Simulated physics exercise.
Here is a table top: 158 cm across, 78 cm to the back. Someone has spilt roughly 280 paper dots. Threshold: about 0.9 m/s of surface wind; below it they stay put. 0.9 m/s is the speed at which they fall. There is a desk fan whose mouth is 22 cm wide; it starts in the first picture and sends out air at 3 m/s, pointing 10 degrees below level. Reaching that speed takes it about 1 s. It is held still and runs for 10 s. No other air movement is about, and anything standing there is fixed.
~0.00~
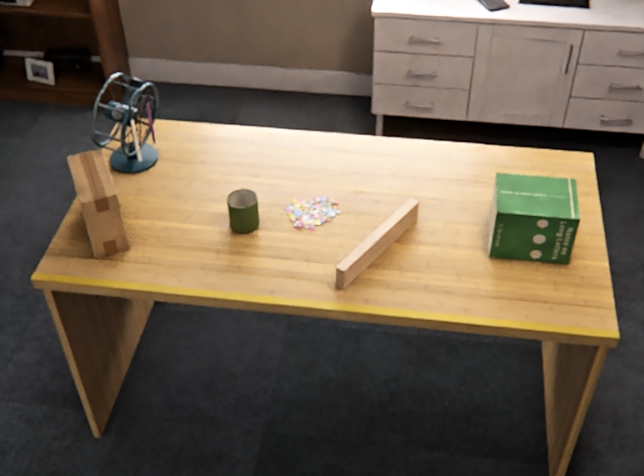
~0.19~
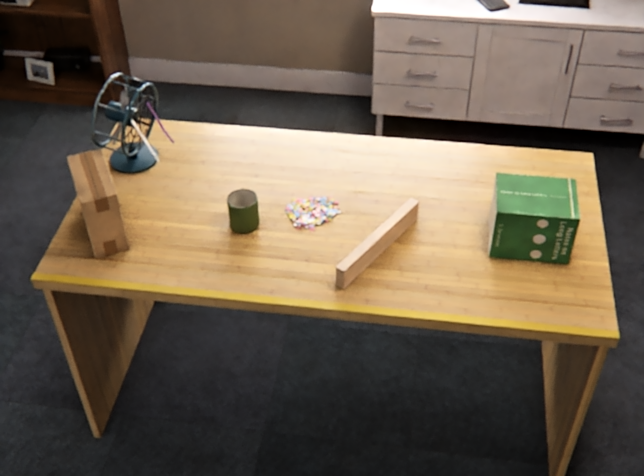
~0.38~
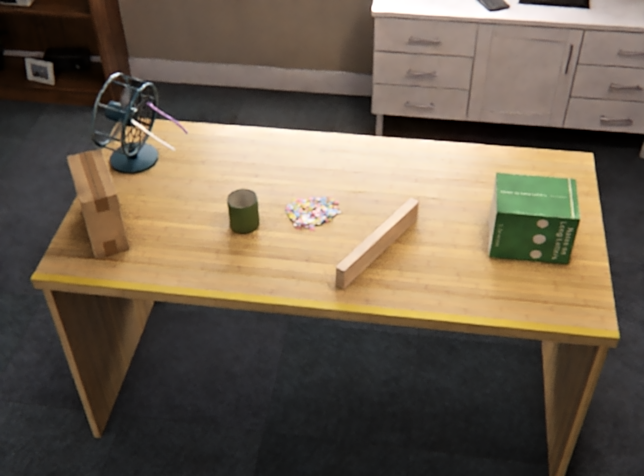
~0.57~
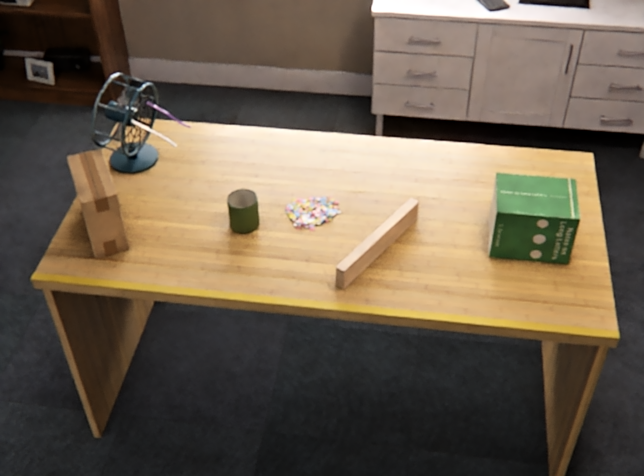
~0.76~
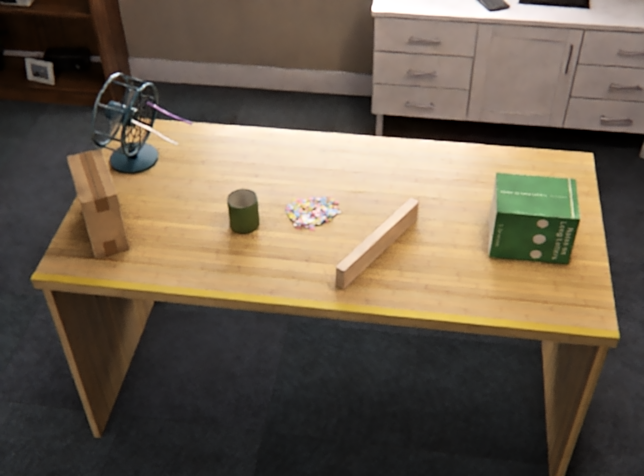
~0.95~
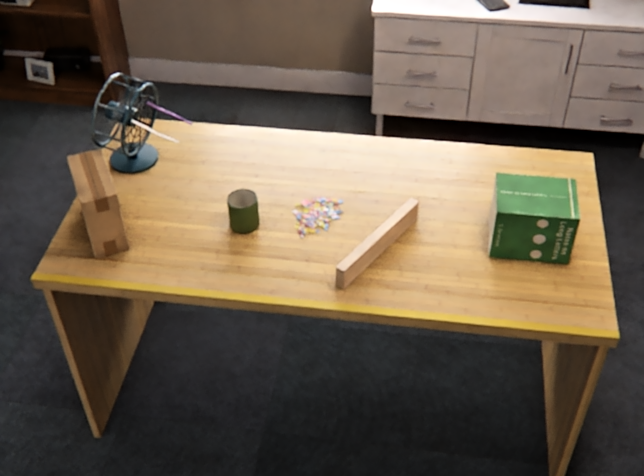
In the video, a desk fan at the left of a wooden table starts up, its streamers lifting, while the pile of paper dots beside a green mug stays still, then some dots shift slightly to the right.
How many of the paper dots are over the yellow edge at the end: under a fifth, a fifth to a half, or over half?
The share sits between one fifth and one half.
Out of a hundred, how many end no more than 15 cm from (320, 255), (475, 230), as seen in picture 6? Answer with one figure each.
Roughly 20 % and 0 %, in that order.
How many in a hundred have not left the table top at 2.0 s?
Some 80 percent are still there.
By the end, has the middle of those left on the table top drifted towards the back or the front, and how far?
The middle ends nearer the front end, some 20 cm from where the patch began.
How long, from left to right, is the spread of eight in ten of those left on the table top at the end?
Around 30 cm.
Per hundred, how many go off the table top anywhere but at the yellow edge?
Roughly 20 per cent.
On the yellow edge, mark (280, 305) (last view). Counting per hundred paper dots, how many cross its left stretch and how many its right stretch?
2 % left, 30 % right.
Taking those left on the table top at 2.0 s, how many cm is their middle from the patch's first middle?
The centre sits some 25 cm from where it began.
After 2.0 s the count stands so, 10 % are over the yellow edge; the middle of those still in play is near (359, 263).
After 3.2 s the count stands so, 20 % are over the yellow edge; the middle of those still in play is near (358, 262).
After 5.5 s the count stands so, 28 % are over the yellow edge; the middle of those still in play is near (358, 262).
After 10.0 s, at the end, 35 % are over the yellow edge; the middle of those still in play is near (355, 262).
